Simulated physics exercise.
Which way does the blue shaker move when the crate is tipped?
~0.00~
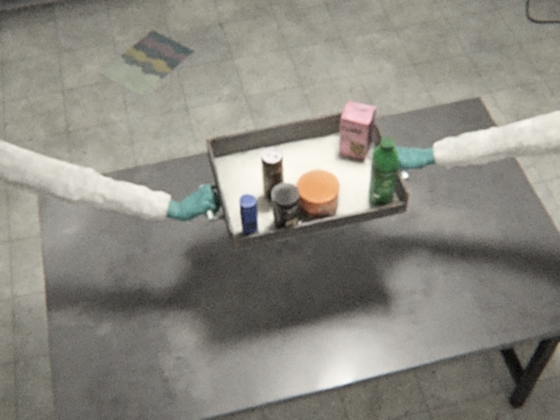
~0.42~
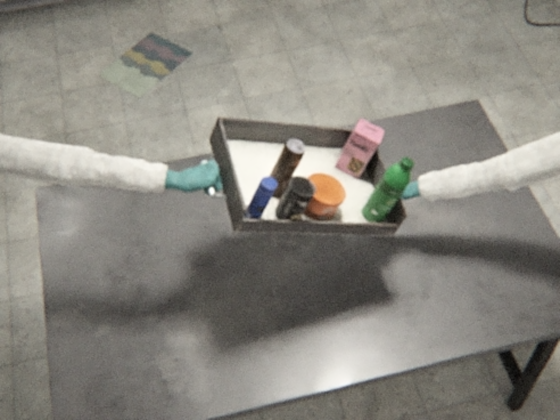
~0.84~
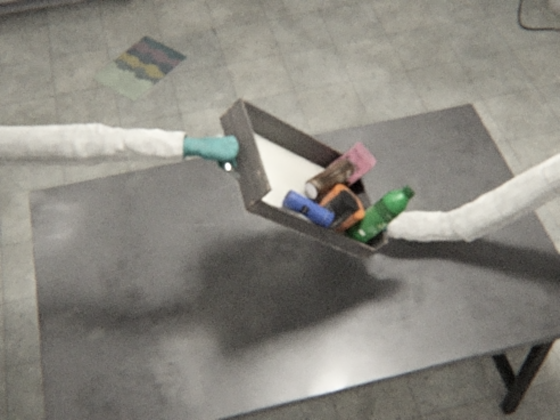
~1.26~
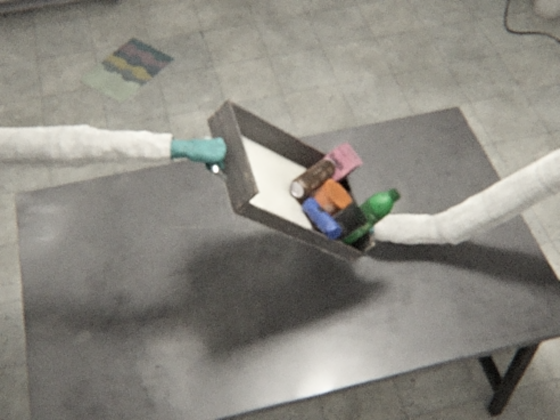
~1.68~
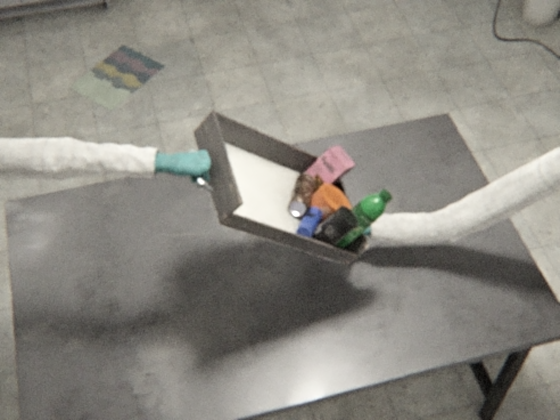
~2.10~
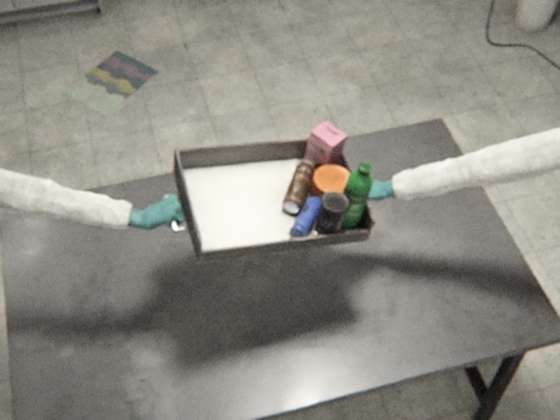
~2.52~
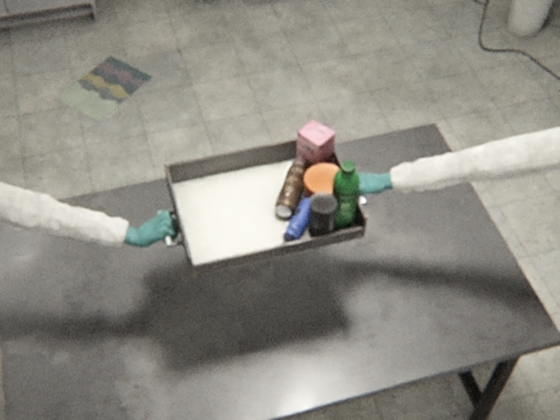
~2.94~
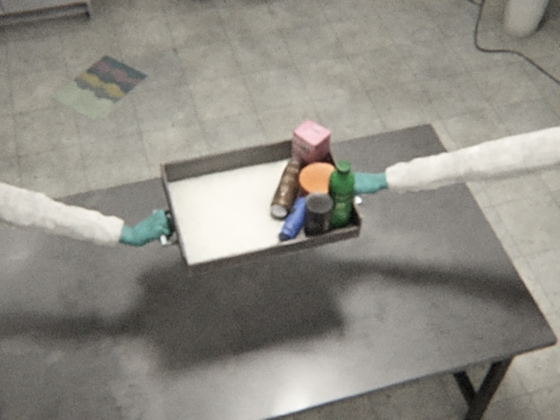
The blue shaker moves to the right, toppling onto its side as it goes.
